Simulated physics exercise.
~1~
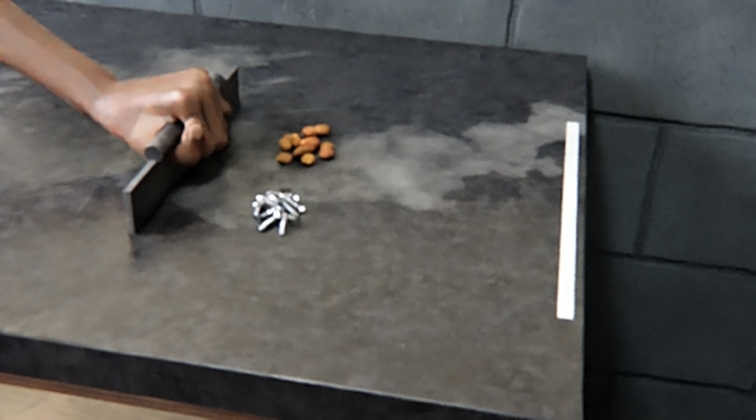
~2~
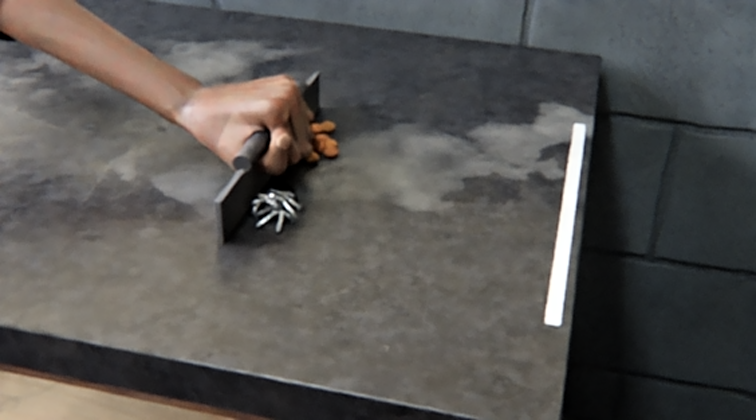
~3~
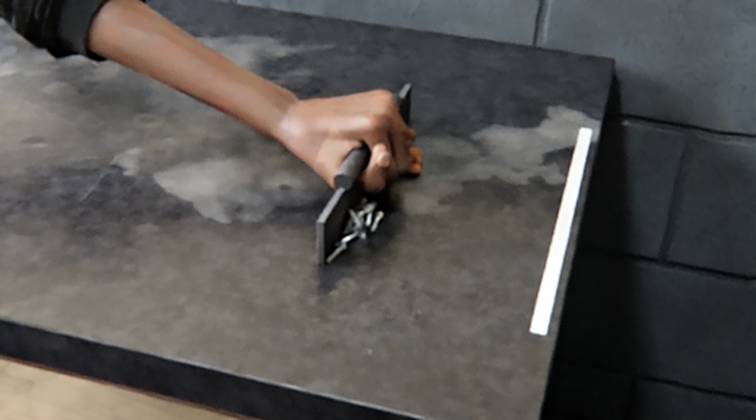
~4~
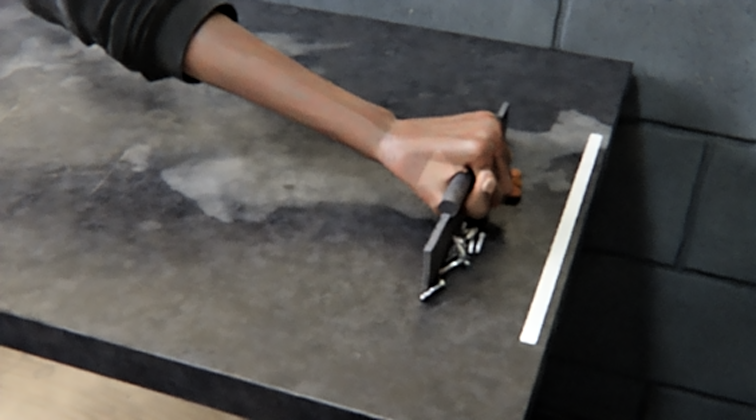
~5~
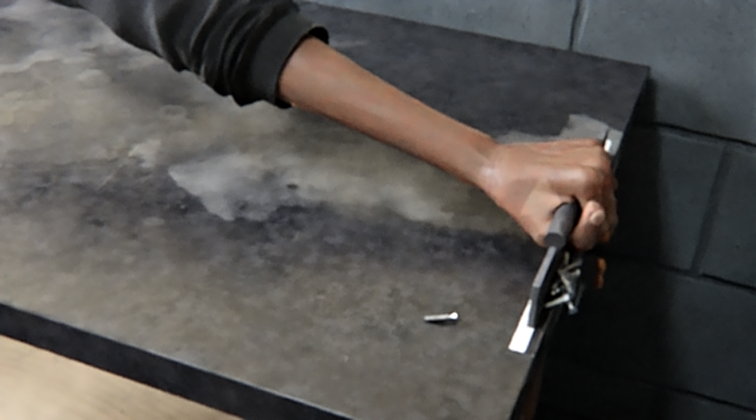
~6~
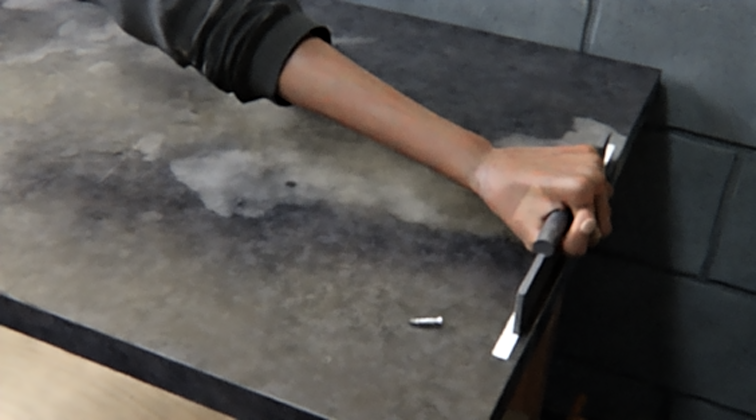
A hand swept a dark scraper rightward across a stained tabletop, pushing a pile of almonds and a pile of small metal screws until it stopped at the white tape, sending the almonds and nearly all the screws over the edge, with one screw left behind.
